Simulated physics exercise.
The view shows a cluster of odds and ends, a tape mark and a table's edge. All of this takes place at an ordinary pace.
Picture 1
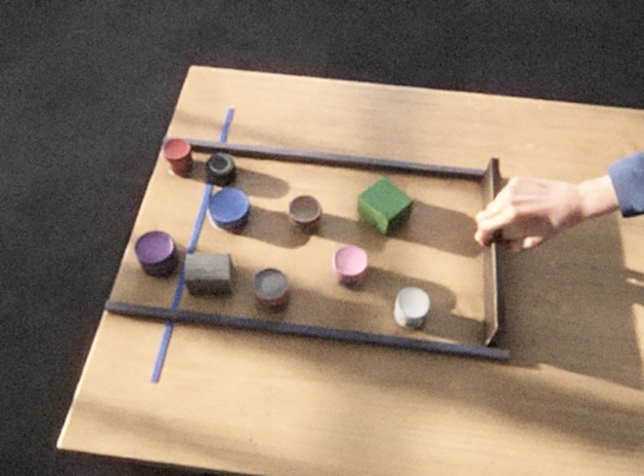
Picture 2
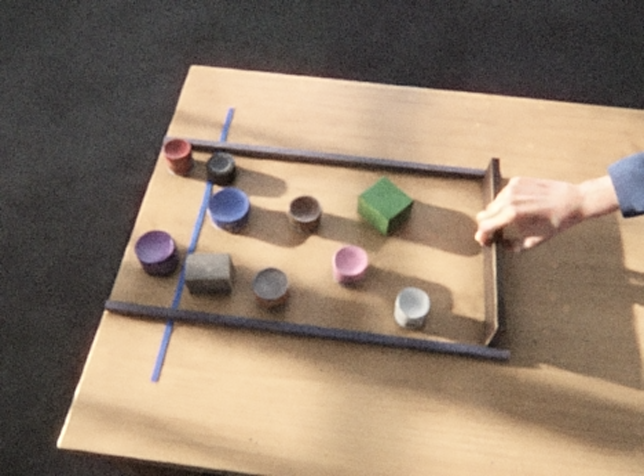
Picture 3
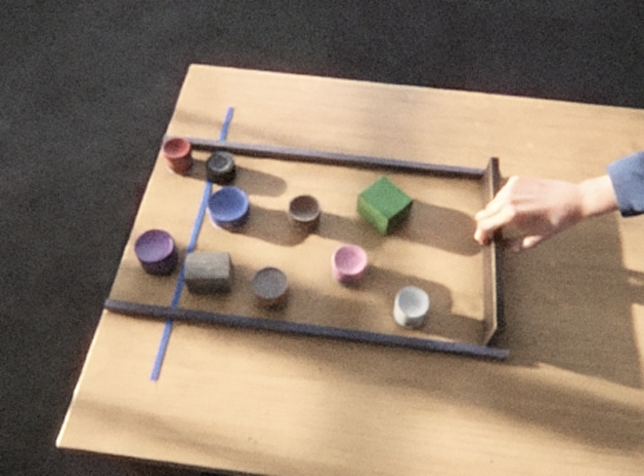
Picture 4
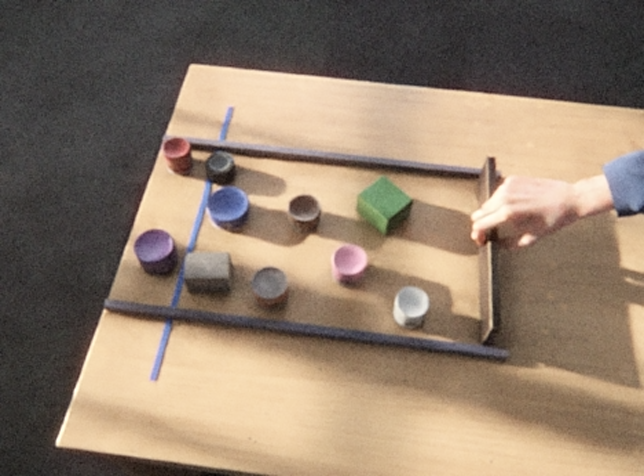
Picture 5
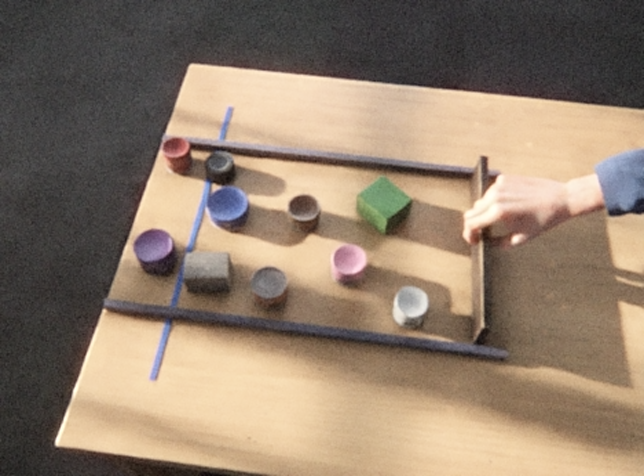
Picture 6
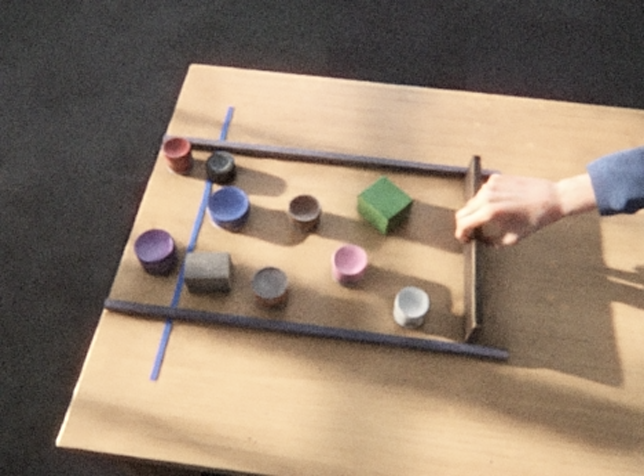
At first, a hand grips an upright board at the right end of two dark rails, with small tubs, tins, a grey block and a green block spread between them on a wooden table. The hand then slides the board slightly left, while the scattered objects and the blue tape stay in place.
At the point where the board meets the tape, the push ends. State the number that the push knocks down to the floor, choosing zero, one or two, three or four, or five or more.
The number knocked down is one or two.
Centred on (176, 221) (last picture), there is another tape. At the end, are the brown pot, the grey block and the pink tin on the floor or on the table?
In order, the brown pot keeps its spot, then the grey block goes off the edge, then the pink tin keeps its spot.
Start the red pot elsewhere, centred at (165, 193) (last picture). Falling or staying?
From that start, the object then does not stay.
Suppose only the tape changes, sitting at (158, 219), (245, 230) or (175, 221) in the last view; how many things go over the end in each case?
Down on the floor: 6, 0 and 5.
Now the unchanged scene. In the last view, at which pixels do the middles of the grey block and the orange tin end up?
The first one ends at (137, 245), the second at (127, 283).
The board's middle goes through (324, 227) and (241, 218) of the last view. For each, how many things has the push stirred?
The first count is 5, and then it's 9.
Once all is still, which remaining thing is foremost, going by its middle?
I reckon it's the red pot.
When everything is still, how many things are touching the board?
4 are in contact with it.
Early on, none off yet; red pot at rest near (178, 156); purple tub at rest near (157, 252); black lid at rest near (221, 168).
A while later, none off yet; red pot at rest near (178, 156); purple tub moving near (153, 250); black lid at rest near (221, 168).
Finally, the number that fall off is one or two; lost, purple tub.
